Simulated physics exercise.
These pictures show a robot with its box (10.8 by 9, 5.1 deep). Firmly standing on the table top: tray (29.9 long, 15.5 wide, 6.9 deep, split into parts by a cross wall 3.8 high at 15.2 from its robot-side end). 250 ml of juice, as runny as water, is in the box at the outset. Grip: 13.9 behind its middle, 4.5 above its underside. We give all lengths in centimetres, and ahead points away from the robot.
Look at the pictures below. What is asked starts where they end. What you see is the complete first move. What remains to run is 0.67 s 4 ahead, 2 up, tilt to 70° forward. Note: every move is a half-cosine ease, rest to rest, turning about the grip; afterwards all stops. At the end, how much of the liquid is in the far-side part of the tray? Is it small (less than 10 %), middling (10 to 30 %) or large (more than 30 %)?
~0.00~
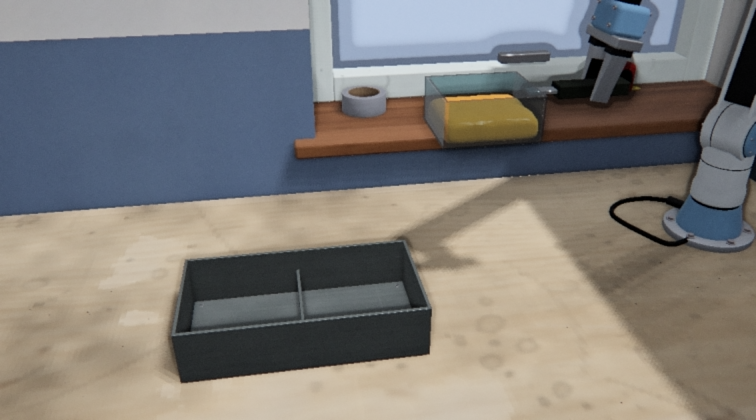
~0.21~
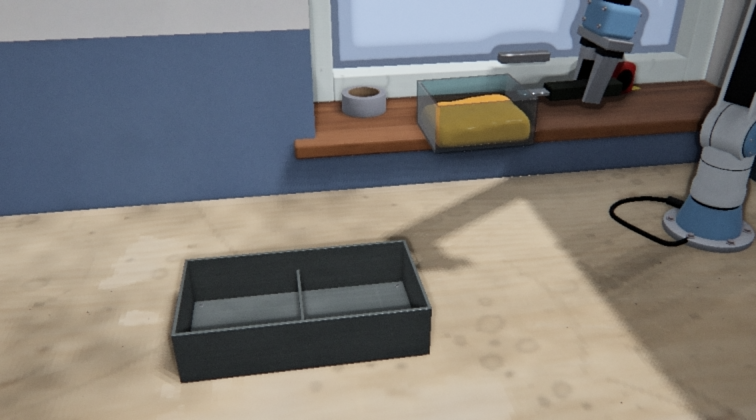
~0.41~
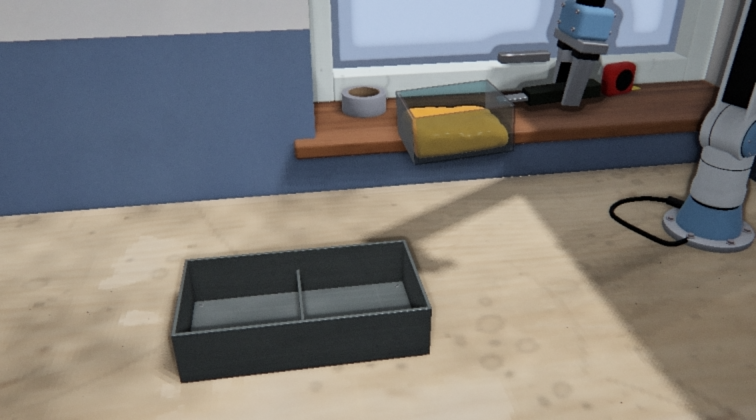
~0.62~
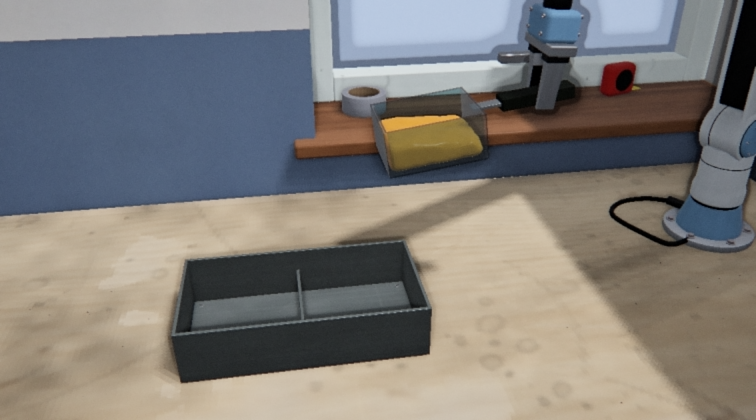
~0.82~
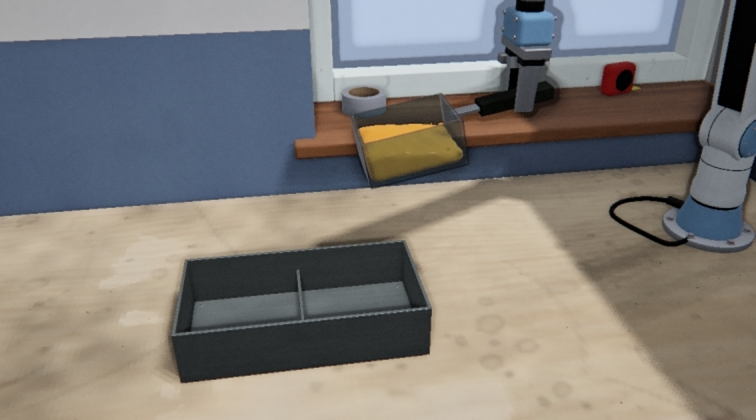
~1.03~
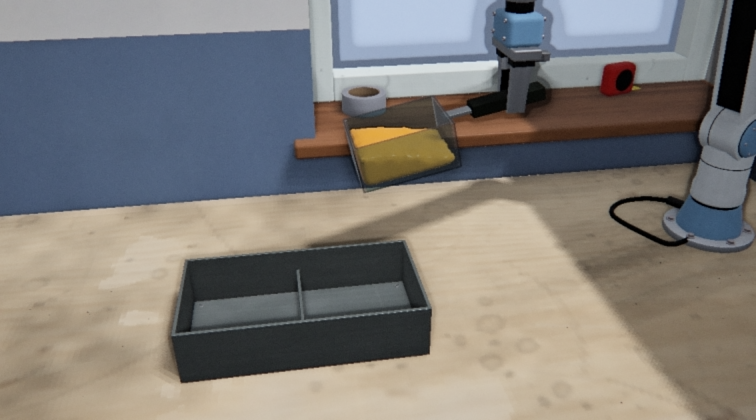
It is small.
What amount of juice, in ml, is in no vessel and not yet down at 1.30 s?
0 ml.
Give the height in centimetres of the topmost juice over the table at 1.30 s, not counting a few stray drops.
Top height: Around 23 cm.
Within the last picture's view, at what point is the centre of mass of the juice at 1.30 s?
About (396, 181) in the last view.
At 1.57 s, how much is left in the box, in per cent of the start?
Around 55 %.
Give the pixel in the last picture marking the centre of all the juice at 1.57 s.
It is centred at about (399, 242).
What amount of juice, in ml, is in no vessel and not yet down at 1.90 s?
I'd put it near 15 ml.
By 1.30 s, tilted 32° forward, liquid up to 23 above the table; 255 ml in the box.
By 1.57 s, tilted 64° forward, liquid up to 18 above the table; 145 ml in the box, 75 ml in the robot-side part, 35 ml in the air or running down outside.
By 1.90 s, tilted 70° forward, liquid up to 90 above the table; 155 ml in the robot-side part, 80 ml in the box, 5 ml in the far-side part, 15 ml in the air or running down outside.
By 2.70 s, tilted 70° forward, liquid up to 15 above the table; 175 ml in the robot-side part, 55 ml in the box, 15 ml on the table or floor, 5 ml in the far-side part.
Final state, 175 ml in the robot-side part, 55 ml in the box, 15 ml on the table or floor, 5 ml in the far-side part. That is 2 % in the far-side part of the tray.
